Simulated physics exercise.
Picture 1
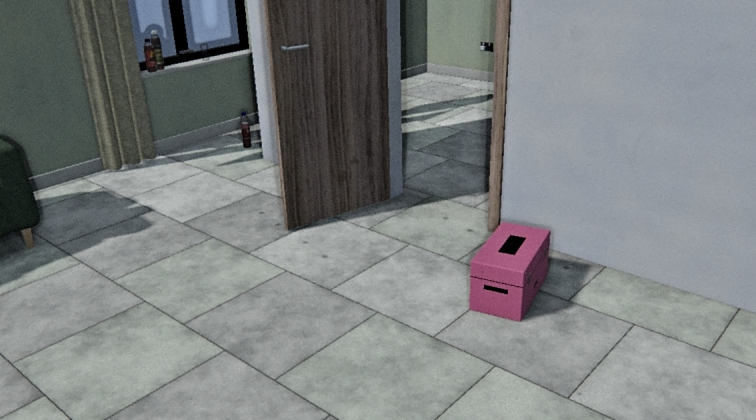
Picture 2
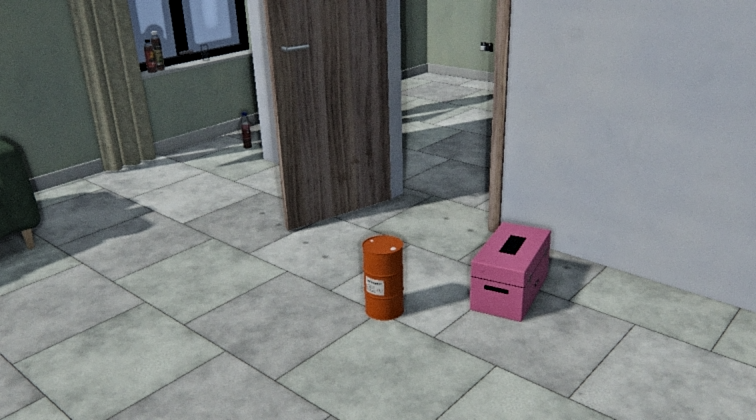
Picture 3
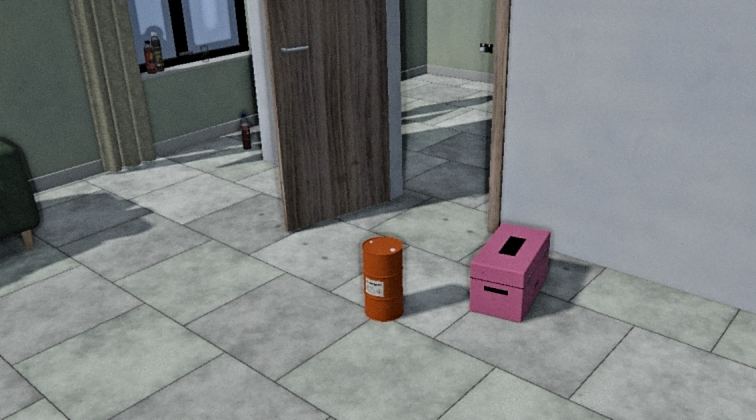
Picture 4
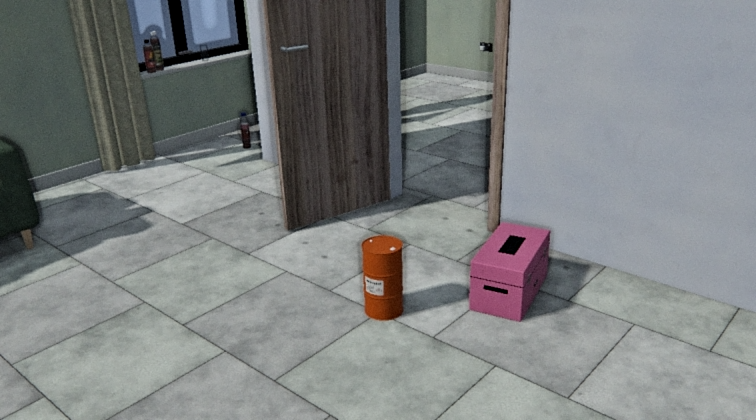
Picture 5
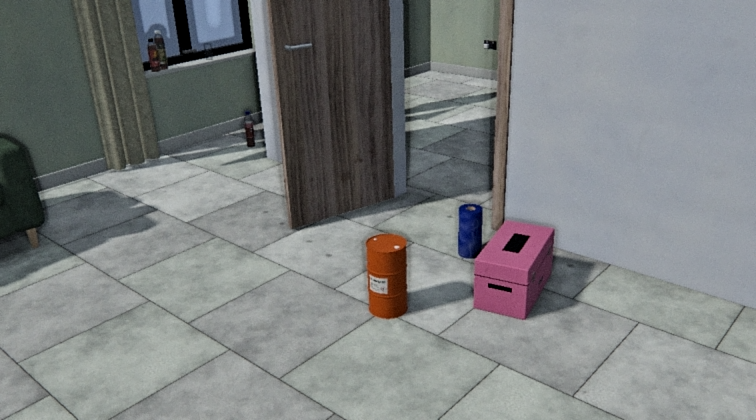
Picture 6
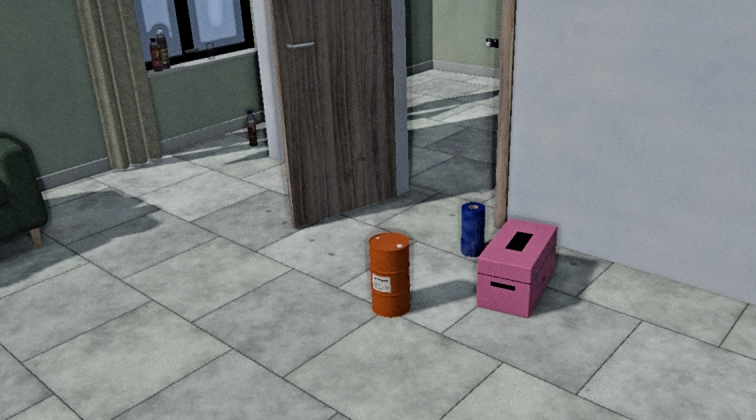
In the video, a pink box sits on a tiled floor near a wide-open, still door; an orange canister appears to its left, then a blue roll appears behind the box, while the view shifts very slightly.
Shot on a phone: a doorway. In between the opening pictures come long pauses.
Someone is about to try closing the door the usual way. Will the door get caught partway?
It finishes its swing.
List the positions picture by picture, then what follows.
The first frame shows door wide open and still.
The second frame shows door wide open and still; orange canister (384, 278); pink toolbox (511, 269).
The third frame shows door wide open and still; orange canister (383, 279); pink toolbox (511, 270).
The fourth frame shows door wide open and still; orange canister (383, 278); pink toolbox (511, 269).
The fifth frame shows door wide open and still; orange canister (387, 276); pink toolbox (515, 267).
The sixth frame shows door wide open and still; blue roll (473, 230); orange canister (390, 275).
Then, 1.20 s later than the last frame, door at 71°.
Then, 2.30 s later than the last frame, door at 32°.
When it is over, door at 0°; all 3 as before. End places, in pixels of the last picture, blue roll near (473, 230).
